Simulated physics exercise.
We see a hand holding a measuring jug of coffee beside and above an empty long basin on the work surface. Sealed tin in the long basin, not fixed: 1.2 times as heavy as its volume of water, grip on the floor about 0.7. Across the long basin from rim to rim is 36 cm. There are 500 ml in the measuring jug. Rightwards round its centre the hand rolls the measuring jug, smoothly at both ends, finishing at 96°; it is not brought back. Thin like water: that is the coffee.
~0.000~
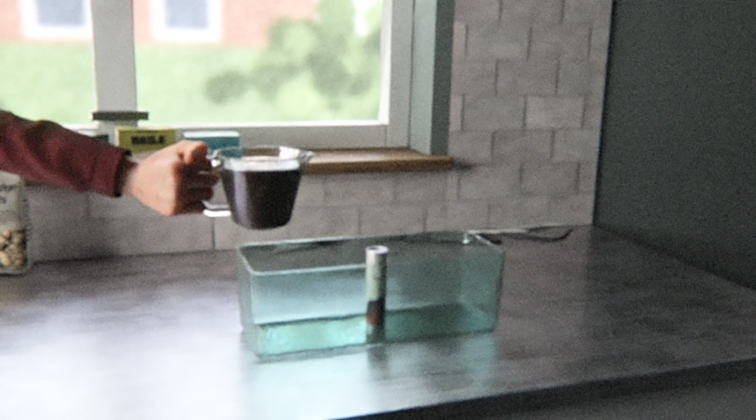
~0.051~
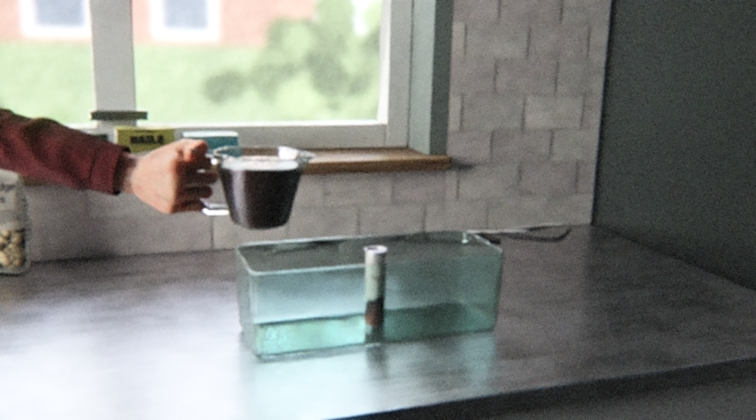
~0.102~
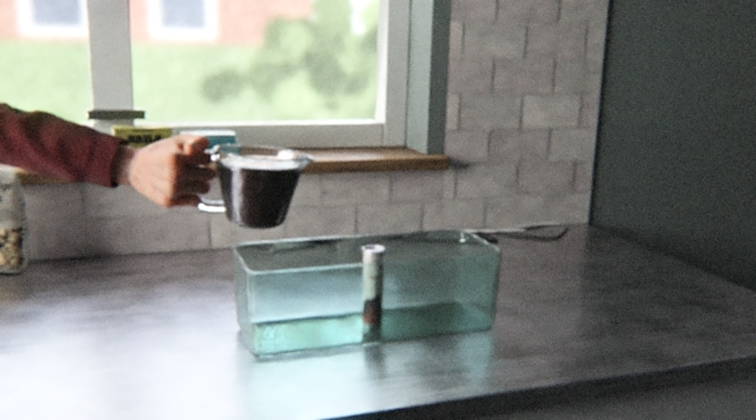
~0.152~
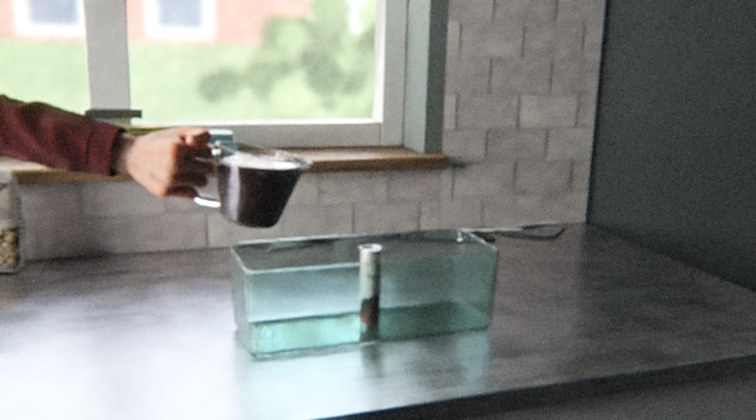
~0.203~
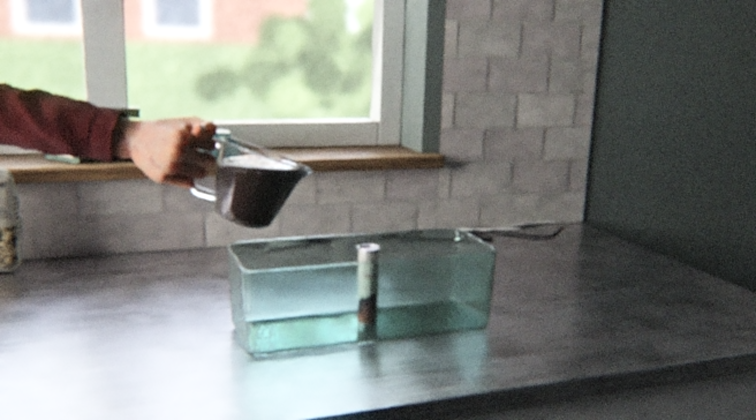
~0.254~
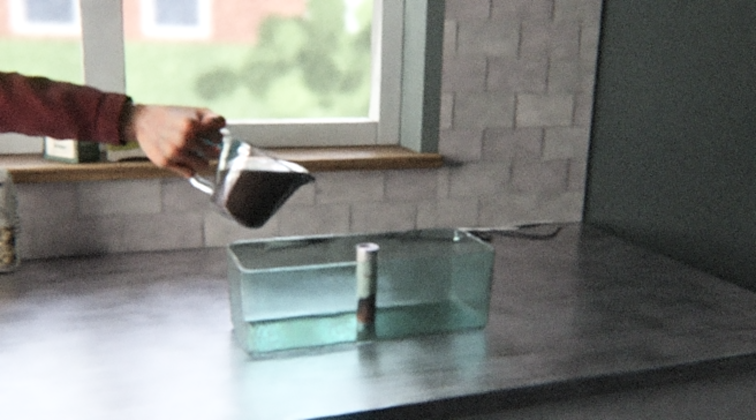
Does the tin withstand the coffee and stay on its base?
I'd say it will ride it out.
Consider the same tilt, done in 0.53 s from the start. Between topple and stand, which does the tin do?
With that tilt, the tin stays on its base.
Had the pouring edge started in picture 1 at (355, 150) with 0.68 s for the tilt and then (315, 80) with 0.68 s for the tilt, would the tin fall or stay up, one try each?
Run one: It tumbles. Run two: It tumbles.
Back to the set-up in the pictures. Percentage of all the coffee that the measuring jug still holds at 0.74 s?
Close to 6 percent of the total.
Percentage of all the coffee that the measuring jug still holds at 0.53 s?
Roughly 42 per cent.
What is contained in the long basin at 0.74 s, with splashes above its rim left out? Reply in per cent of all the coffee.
Roughly 90 per cent.
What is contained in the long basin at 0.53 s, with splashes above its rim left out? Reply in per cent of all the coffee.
38 %, give or take.
Then, 0.53 s in, the tilt is 85° and 42 per cent is still to pour; the tin stands where it began.
Then, 0.74 s in, the tilt is 96° and 6 per cent is still to pour; the tin stands where it began.
Then, 0.95 s in, the tilt is 96° and 0 per cent is still to pour; the tin stands where it began.
Then, 1.18 s in, the tilt is 96° and 0 per cent is still to pour; the tin stands where it began.
Finally, the tin stands where it began.
